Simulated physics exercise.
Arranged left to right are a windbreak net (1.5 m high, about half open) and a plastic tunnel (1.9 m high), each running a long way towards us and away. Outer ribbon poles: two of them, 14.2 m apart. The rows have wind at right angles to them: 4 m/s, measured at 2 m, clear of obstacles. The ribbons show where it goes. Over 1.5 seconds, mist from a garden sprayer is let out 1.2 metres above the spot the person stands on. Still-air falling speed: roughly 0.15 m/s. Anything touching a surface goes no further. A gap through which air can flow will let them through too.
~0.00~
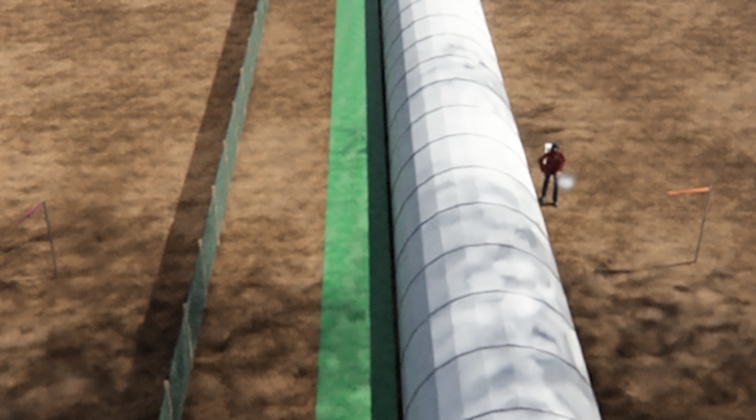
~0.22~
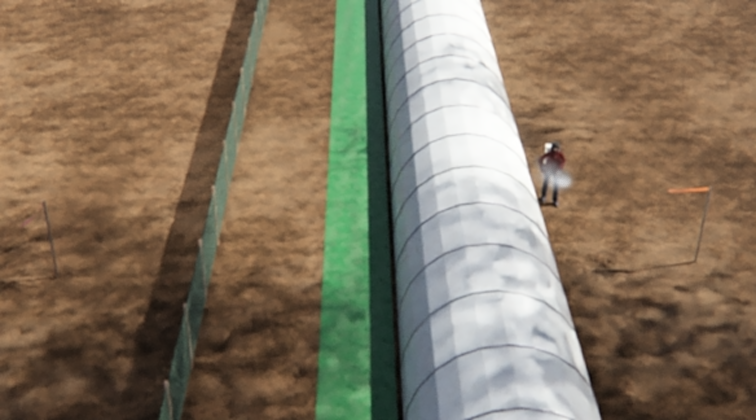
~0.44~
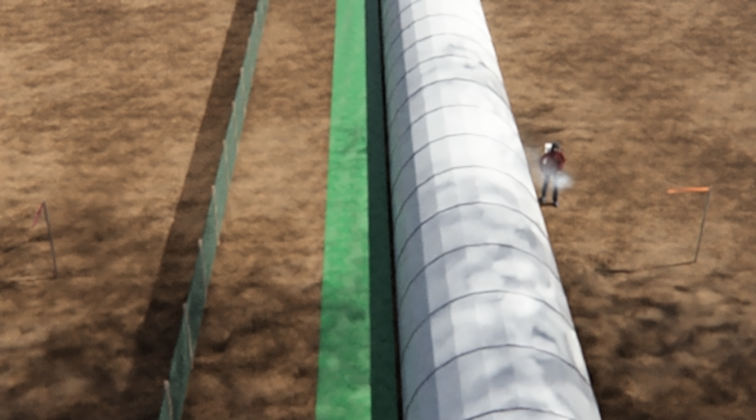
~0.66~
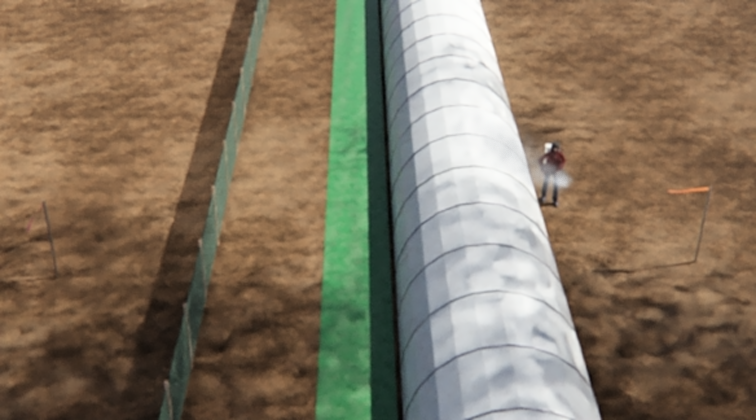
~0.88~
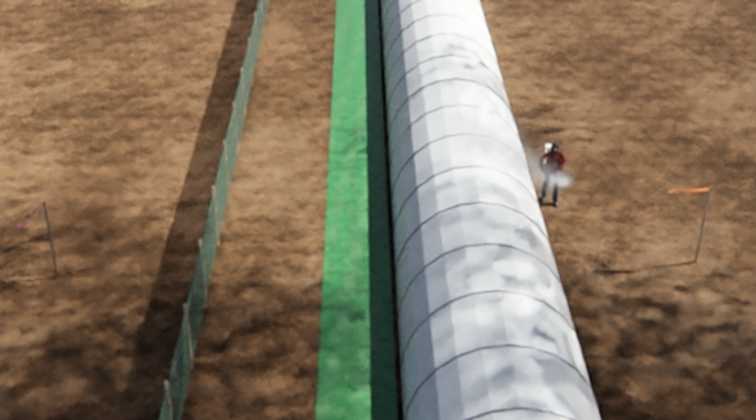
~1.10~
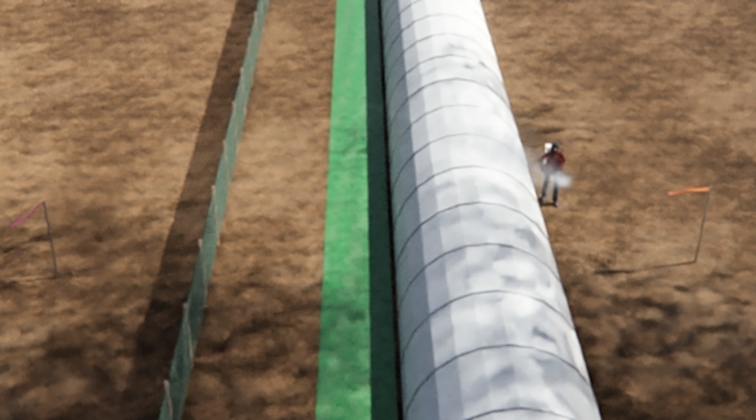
A faint pale mist spread leftward from beside a person standing right of a long white plastic tunnel, while ribbons on two outer poles fluttered and the net and green strip stayed still.
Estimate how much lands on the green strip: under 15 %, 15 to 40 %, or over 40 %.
I would say under 15 % lands there.
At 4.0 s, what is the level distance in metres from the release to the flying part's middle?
11.0 m.
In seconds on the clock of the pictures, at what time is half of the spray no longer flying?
About 9.5 seconds.
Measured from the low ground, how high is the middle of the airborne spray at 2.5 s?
I'd put it near 2.8 metres.
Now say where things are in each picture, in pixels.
The first frame shows the left ribbon ends at (16, 228), leaning 45 degrees to the left, the spray in the air spans x = 560 to 570 around y = 180 and it comes from (565, 178).
The second frame shows the right ribbon ends at (669, 191), leaning 85 degrees to the left, the spray in the air spans x = 540 to 565 around y = 175 and the green one passes (357, 259).
The third frame shows the left ribbon ends at (31, 230), leaning 30 degrees to the left, the spray in the air spans x = 515 to 565 around y = 175 and the top of the plastic tunnel crosses (471, 154).
The fourth frame shows the right ribbon ends at (668, 191), leaning 85 degrees to the left, the spray in the air spans x = 485 to 565 around y = 170 and the green one passes (357, 203).
The fifth frame shows the left ribbon ends at (19, 228), leaning 45 degrees to the left and the spray in the air spans x = 445 to 565 around y = 165.
The sixth frame shows the right ribbon ends at (669, 194), leaning 85 degrees to the left, the spray in the air spans x = 410 to 565 around y = 155 and the top of the plastic tunnel crosses (471, 154).
After 2.5 s, 19 % is no longer flying here, and 0 % lies on the green strip; the middle of what still flies is 2.7 m above the low ground, near (328, 120).
After 4.0 s, 21 % is no longer flying here, and 0 % lies on the green strip; the middle of what still flies is 2.6 m above the low ground, near (89, 125).
After 8.0 s, 33 % is no longer flying here, and 0 % lies on the green strip.
After 20.0 s, 94 % is no longer flying here, and 2 % lies on the green strip.
After 45.0 s, 100 % is no longer flying here, and 2 % lies on the green strip.
